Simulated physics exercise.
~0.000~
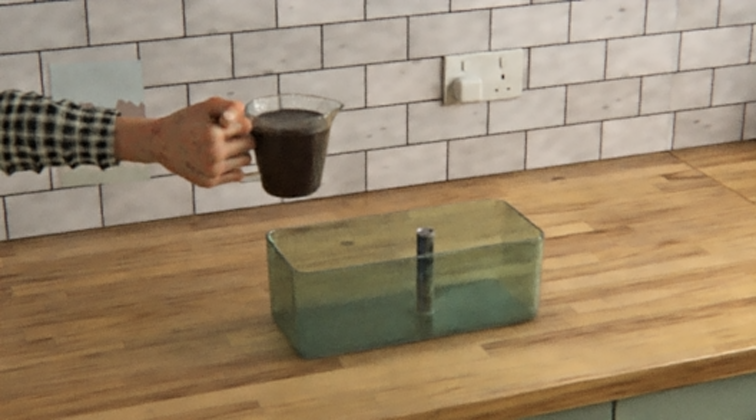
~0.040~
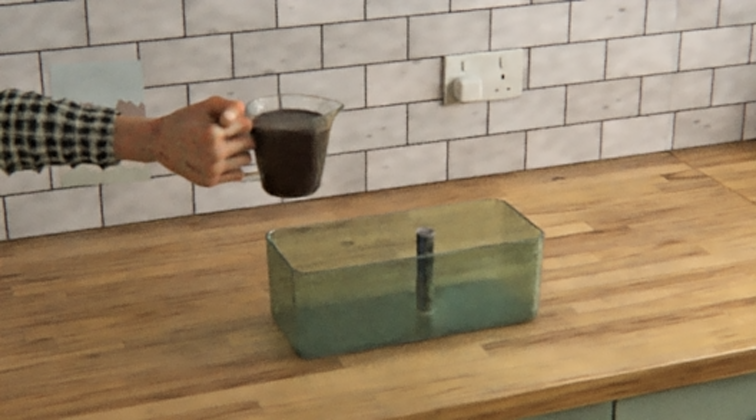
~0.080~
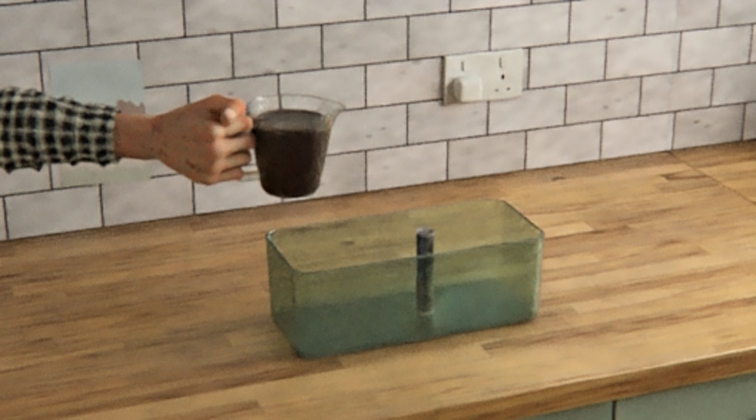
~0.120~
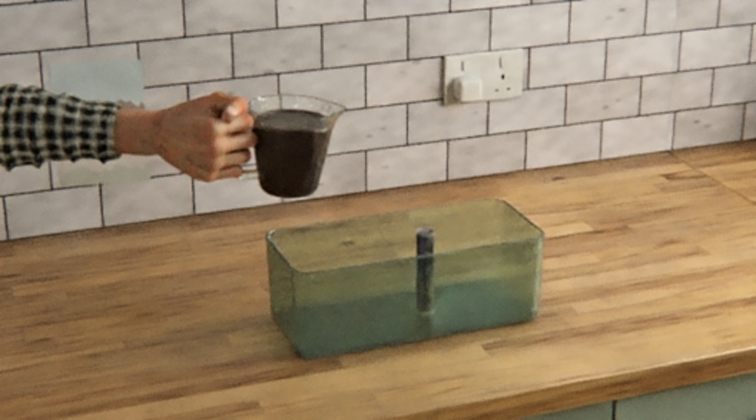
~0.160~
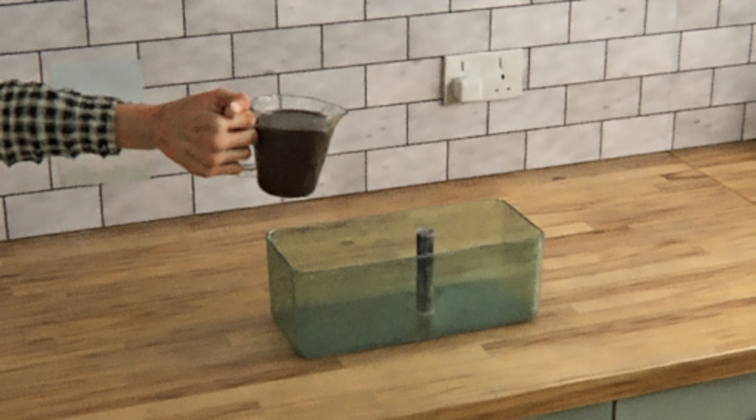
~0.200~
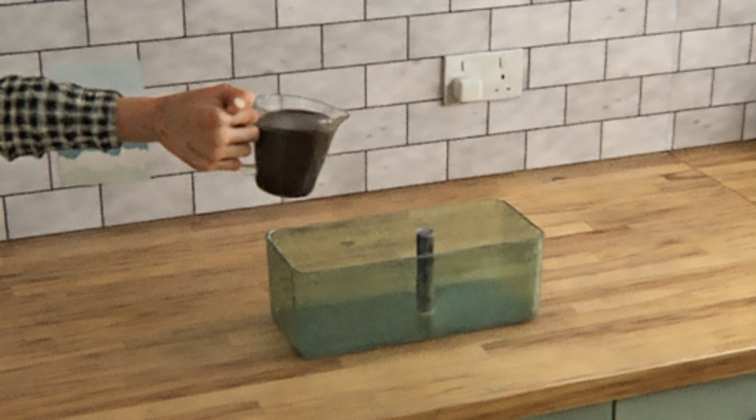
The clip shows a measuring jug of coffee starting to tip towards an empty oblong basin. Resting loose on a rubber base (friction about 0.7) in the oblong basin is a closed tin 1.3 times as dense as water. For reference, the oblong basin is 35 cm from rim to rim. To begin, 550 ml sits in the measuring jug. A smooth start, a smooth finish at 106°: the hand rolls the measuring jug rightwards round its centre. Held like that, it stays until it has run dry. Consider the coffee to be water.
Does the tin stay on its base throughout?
Yes, it is left on its base.
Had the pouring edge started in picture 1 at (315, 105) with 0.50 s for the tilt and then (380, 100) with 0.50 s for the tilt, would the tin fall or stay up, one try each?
In the first try it remains standing; in the second it comes down.
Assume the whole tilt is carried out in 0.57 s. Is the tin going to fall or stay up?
The tin stays on its base.
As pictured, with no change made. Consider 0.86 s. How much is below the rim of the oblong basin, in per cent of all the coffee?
Value: Approx. 70 %.
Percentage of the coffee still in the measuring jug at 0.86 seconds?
12 per cent or thereabouts.
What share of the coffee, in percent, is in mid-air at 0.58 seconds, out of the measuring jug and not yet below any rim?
Some 22 per cent.
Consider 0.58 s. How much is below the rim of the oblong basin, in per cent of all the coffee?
Near 8 in a hundred.
After 0.58 s the tilt is 70° and 69 per cent is still to pour; the tin stands where it began.
After 0.86 s the tilt is 103° and 13 per cent is still to pour; the tin stands where it began.
After 1.14 s the tilt is 106° and 0 per cent is still to pour; the tin stands where it began.
After 1.46 s the tilt is 106° and 0 per cent is still to pour; the tin stands where it began.
In the end the tin stands where it began.
